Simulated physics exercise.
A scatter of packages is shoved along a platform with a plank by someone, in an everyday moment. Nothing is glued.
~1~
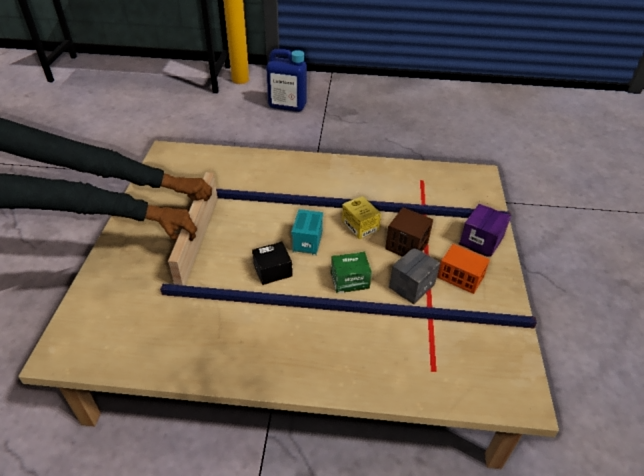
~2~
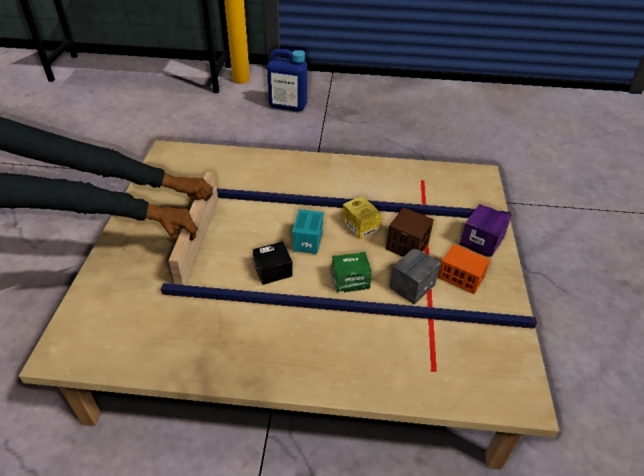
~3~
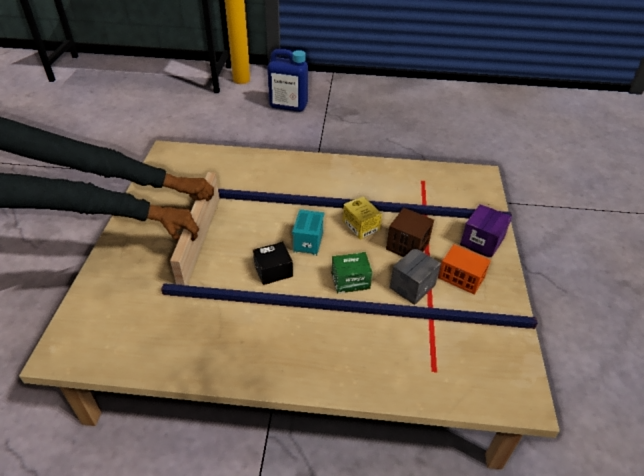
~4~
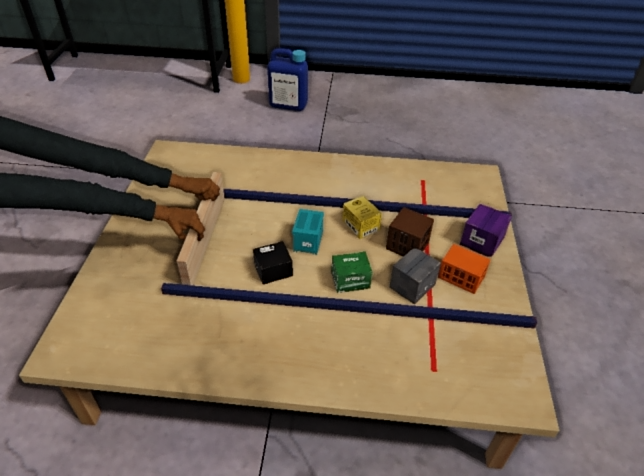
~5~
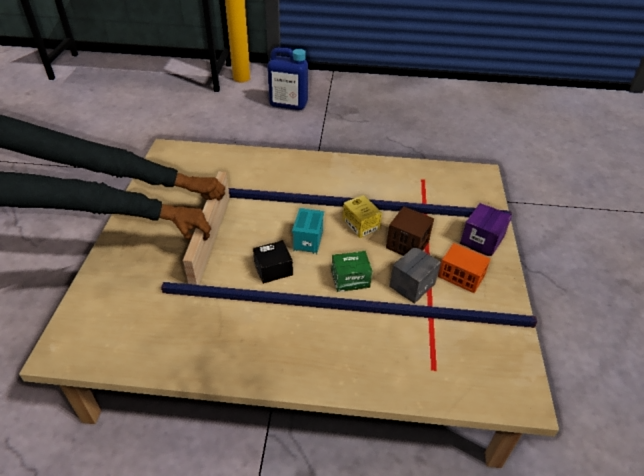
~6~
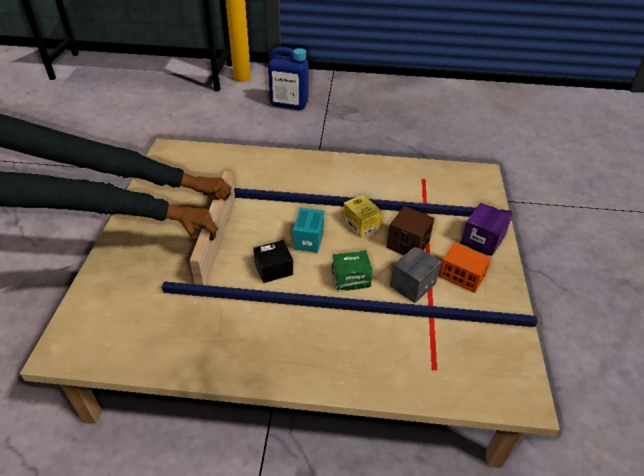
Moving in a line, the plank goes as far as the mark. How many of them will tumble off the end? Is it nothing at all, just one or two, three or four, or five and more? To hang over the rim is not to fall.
It is nothing at all.
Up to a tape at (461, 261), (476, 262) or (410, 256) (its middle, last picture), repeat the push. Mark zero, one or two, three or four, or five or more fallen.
Place one: 3 or 4; place two: Three or four; place three: None.
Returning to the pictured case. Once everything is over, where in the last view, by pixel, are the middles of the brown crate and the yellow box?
In the last picture the brown crate sits around (472, 233) and the yellow box around (443, 214).
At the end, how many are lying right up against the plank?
Count: 3.
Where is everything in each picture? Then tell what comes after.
The first frame shows purple box (485, 230); orange crate (463, 269); grey box (414, 276); plank (196, 227); tape (427, 259).
The second frame shows orange crate (464, 269); brown crate (409, 234).
The third frame shows grey box (415, 276); turquoise tote (309, 232).
The fourth frame shows purple box (485, 230); black parcel (273, 263).
The fifth frame shows orange crate (464, 268); plank (209, 226).
The sixth frame shows purple box (486, 229); orange crate (464, 267); grey box (415, 274); plank (215, 226); tape (428, 258).
Early on, none off yet; purple box at rest near (486, 229); orange crate at rest near (464, 267); grey box at rest near (415, 274).
A while later, none off yet; purple box at rest near (486, 229); orange crate at rest near (465, 267); grey box travelled about its own width near (446, 282).
Finally, the number that fall off is zero.
